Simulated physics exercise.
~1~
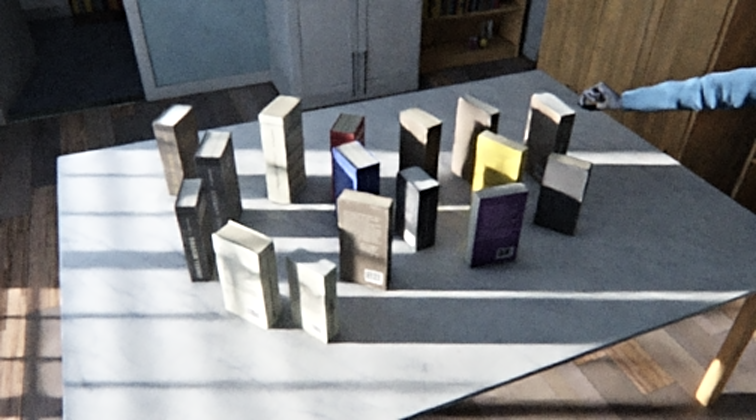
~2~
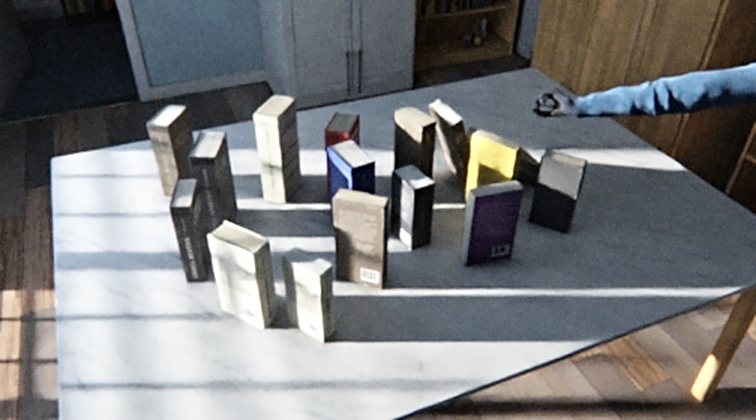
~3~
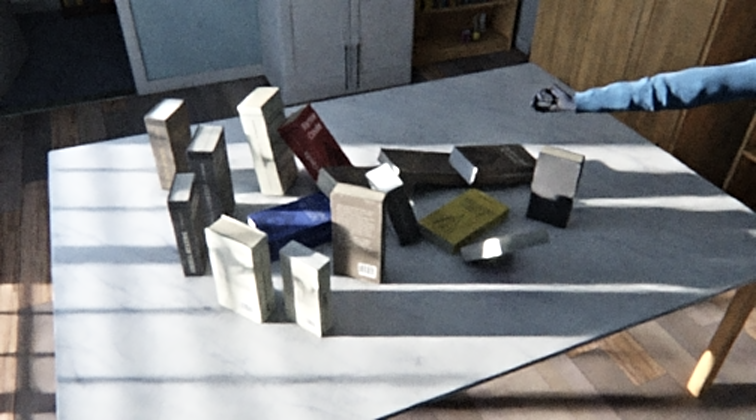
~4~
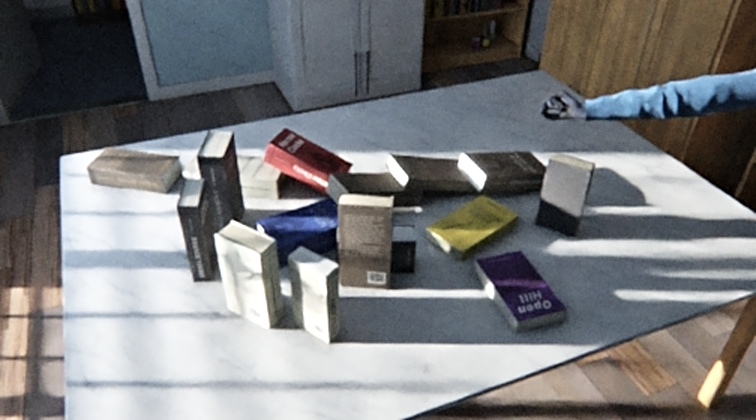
Thick upright books toppling in a chain across a sunlit table beside an outstretched arm, red and purple ones fallen, several still standing.
